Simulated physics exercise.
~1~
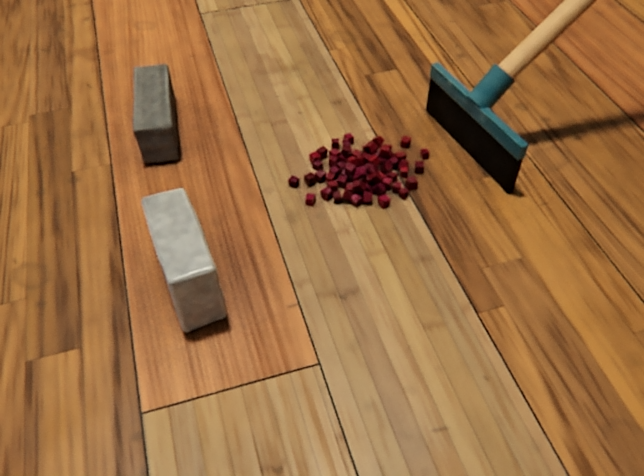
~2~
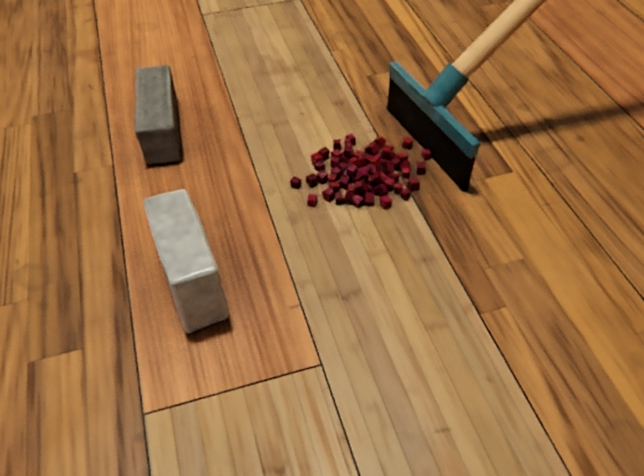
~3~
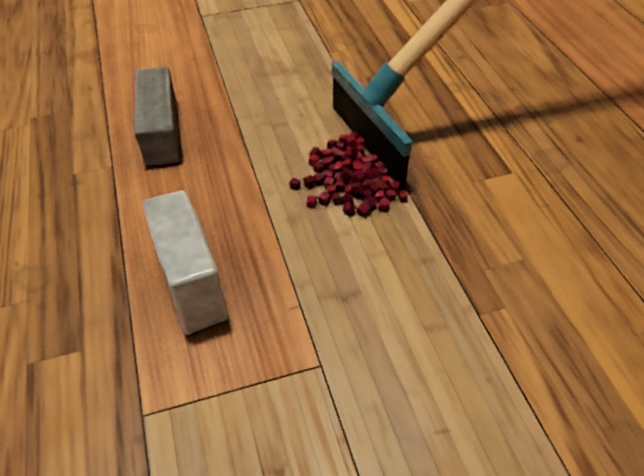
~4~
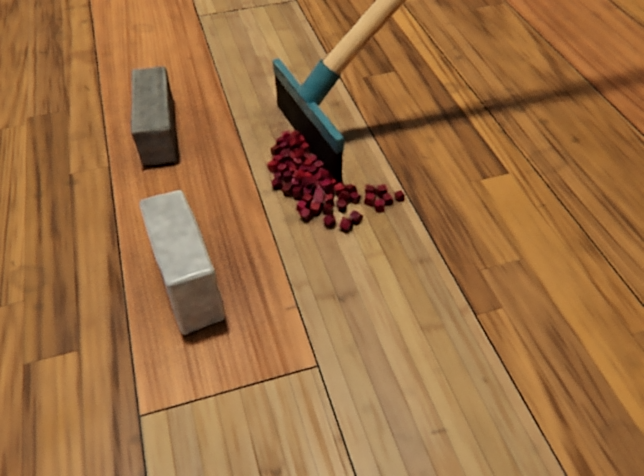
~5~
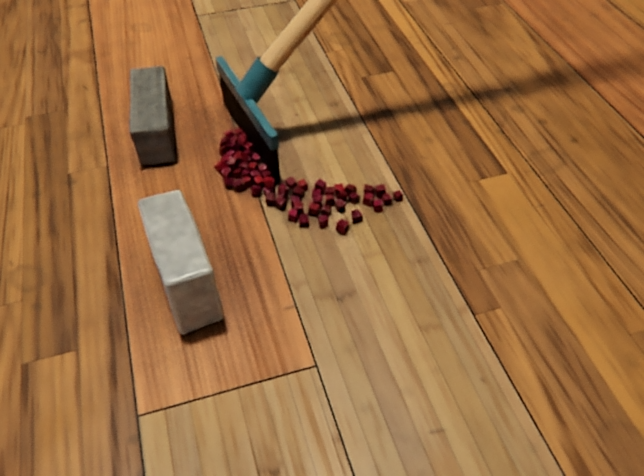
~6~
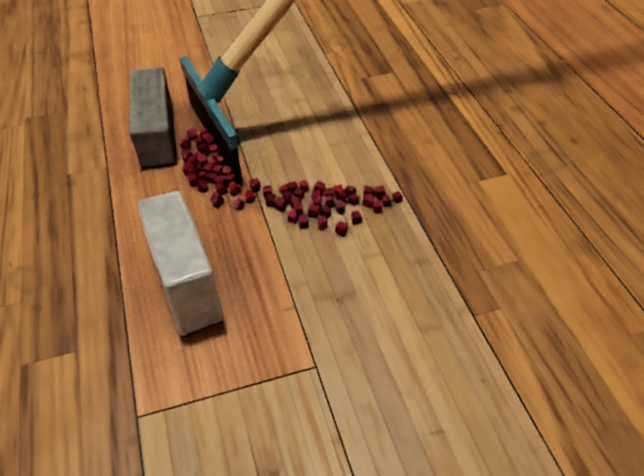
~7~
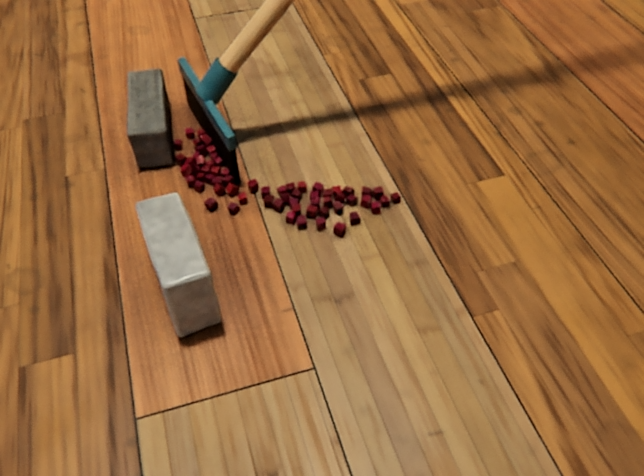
A squeegee with a teal head, dark blade and pale wooden handle stands at the upper right of a plank floor seen from above at an angle, its shadow stretching rightward. Left of it lies a loose pile of small dark red cubes, and farther left two grey blocks, one darker and one lighter, stand with a gap between them. The blade slides left, meets the pile and pushes part of it along, while other cubes trail behind in a ragged band. It slows and stops just short of the darker block, with the cubes strewn before the gap and none through it.
